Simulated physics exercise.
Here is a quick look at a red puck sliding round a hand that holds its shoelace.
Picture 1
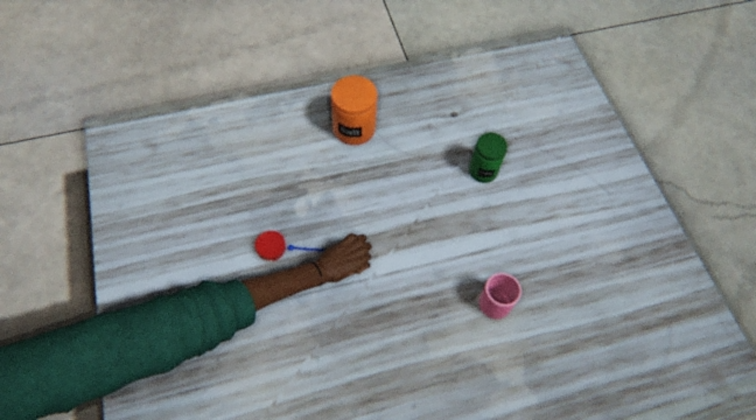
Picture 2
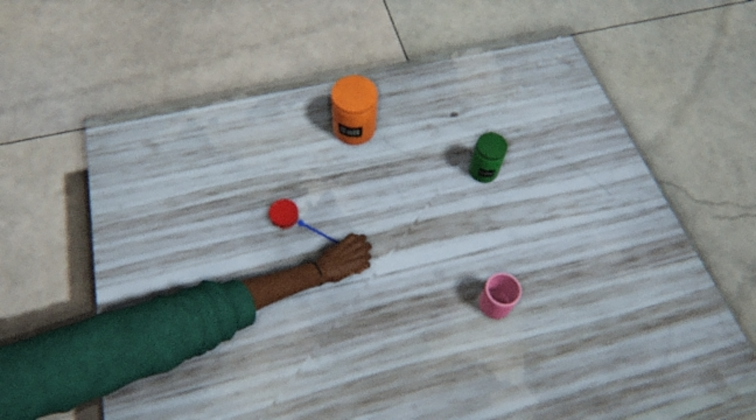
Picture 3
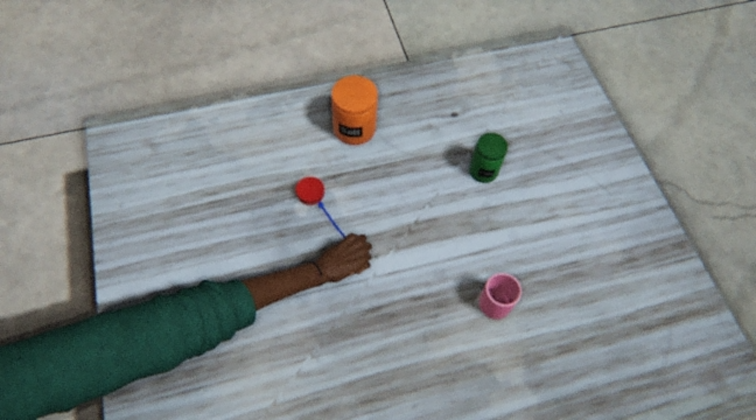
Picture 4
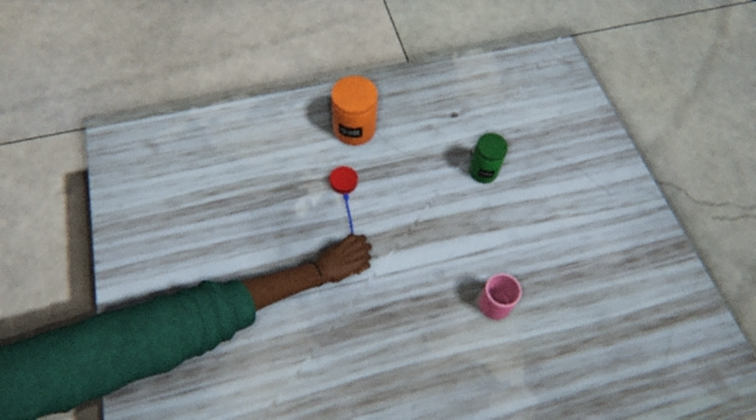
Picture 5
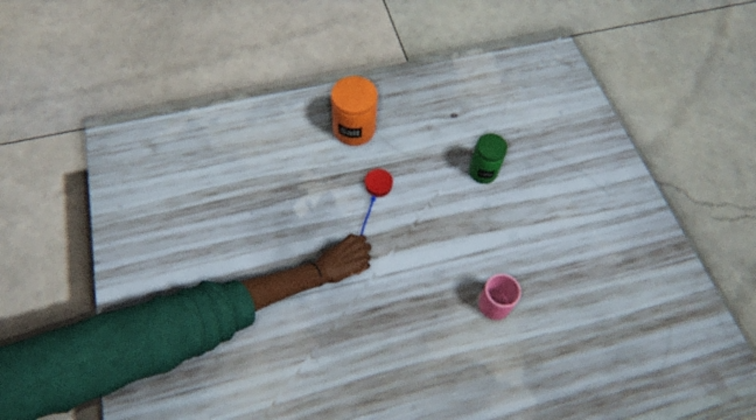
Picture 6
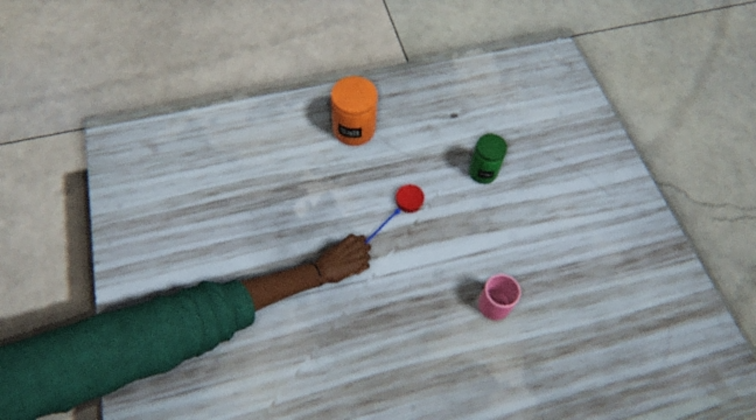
A red puck on a blue cord circles clockwise around a still hand, moving from its left, up past an orange canister, and over to the upper right, while a green jar and pink mug stay in place.
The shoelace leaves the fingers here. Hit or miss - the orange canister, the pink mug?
My prediction: The orange canister will receive no impact; the pink mug will receive an impact.
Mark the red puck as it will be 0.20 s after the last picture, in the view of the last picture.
At that time it is near pixel (497, 276).
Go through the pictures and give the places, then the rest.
Red puck (270, 244); orange canister (354, 93); pink mug (504, 289); green jar (492, 145), in the first frame.
Red puck (283, 212), in the second frame.
Red puck (310, 188), in the third frame.
Red puck (344, 178), in the fourth frame.
Red puck (379, 180), in the fifth frame.
Red puck (410, 196); orange canister (354, 94); pink mug (503, 290); green jar (492, 146); going round clockwise, in the sixth frame.
Then, 0.08 s later than the last view, puck near (457, 248).
Then, 0.20 s later than the last view, puck near (497, 276); pink mug pushed aside.
Finally, puck near (502, 275); pink mug pushed aside. The orange canister escapes it and the pink mug is struck.
